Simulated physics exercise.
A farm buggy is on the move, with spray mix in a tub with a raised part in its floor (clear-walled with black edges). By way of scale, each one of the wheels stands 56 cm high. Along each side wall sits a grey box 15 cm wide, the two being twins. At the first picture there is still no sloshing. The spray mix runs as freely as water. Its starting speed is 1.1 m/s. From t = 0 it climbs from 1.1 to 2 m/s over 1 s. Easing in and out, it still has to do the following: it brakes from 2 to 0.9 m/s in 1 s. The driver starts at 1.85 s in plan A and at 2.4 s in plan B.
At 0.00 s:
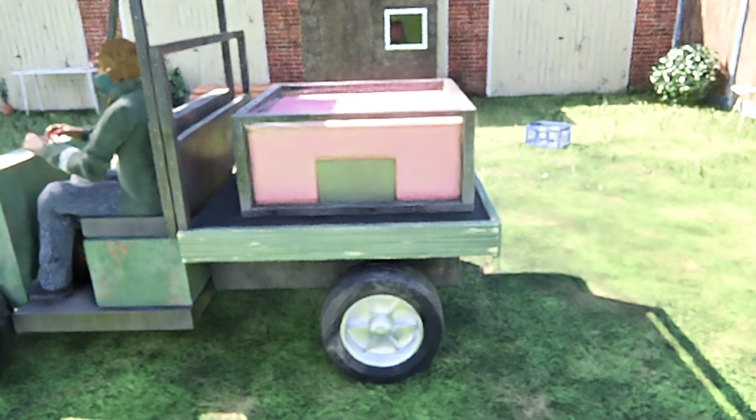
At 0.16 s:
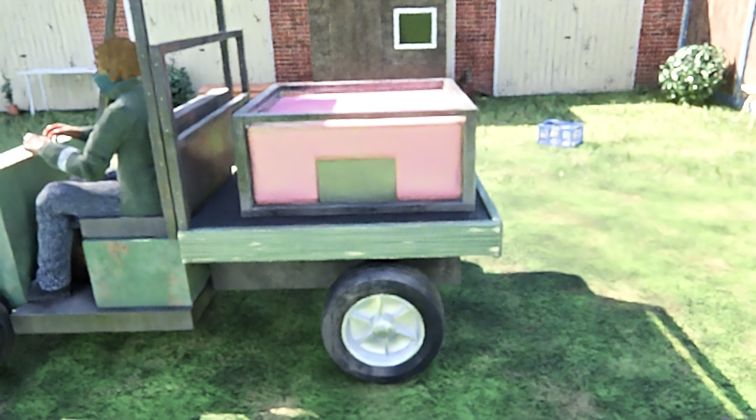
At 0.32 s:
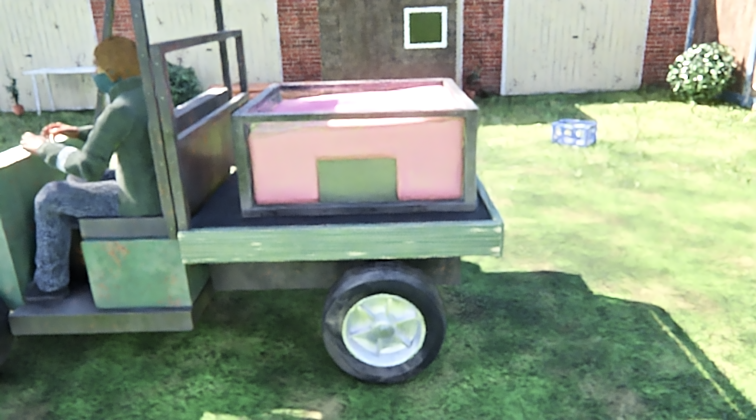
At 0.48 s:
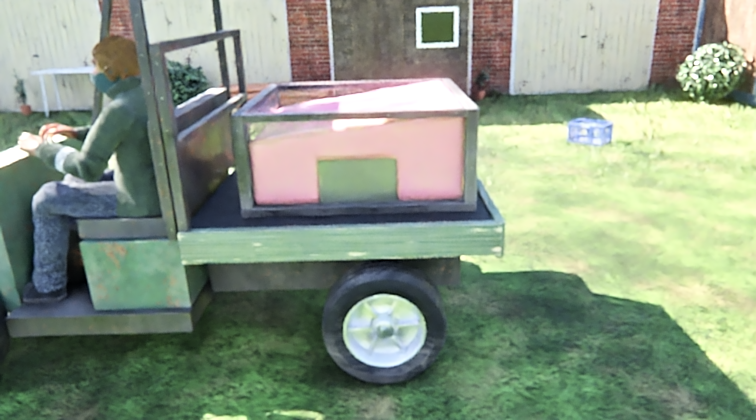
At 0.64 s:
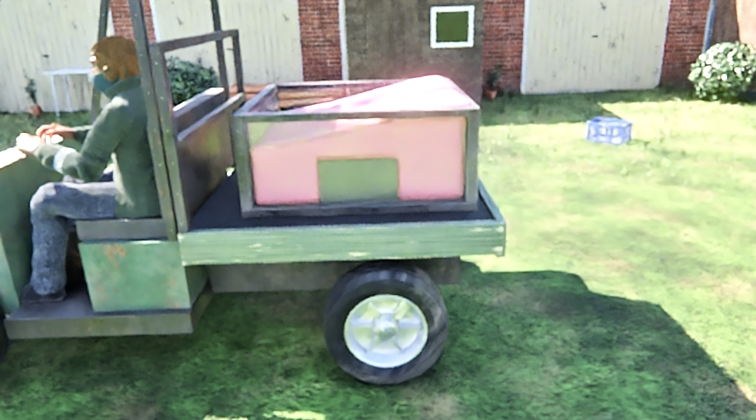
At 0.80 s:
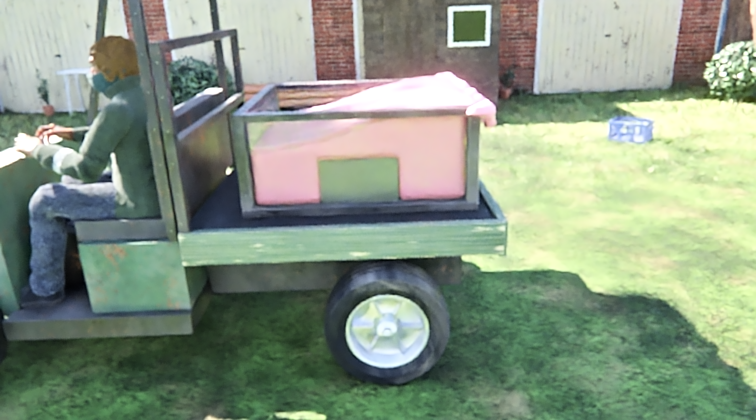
A driver steers a buggy left as pink liquid in its tub slopes up towards the back.
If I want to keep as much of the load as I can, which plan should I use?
Use plan B; it keeps more of the load.
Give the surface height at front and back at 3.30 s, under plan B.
I'd say some 40 cm in front and some 26 cm behind.
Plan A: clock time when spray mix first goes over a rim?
0.9 s.
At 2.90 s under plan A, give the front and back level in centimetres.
At the front 40 cm, at the back 24 cm.
For plan A, 2.90 s in, front 41 cm, middle 36 cm, back 24 cm above the lowest part of the floor; the loss stands at 6 per cent, mostly over the front, some over the back.
For plan A, 5.84 s in, the loss stands at 12 per cent, mostly over the front, some over the back, 35 of 287 litres.
For plan B, 3.30 s in, front 40 cm, middle 36 cm, back 26 cm above the lowest part of the floor; the loss stands at 6 per cent, over the front and the back.
For plan B, 6.39 s in, the loss stands at 7 per cent, mostly over the front, some over the back, 21 of 287 litres.
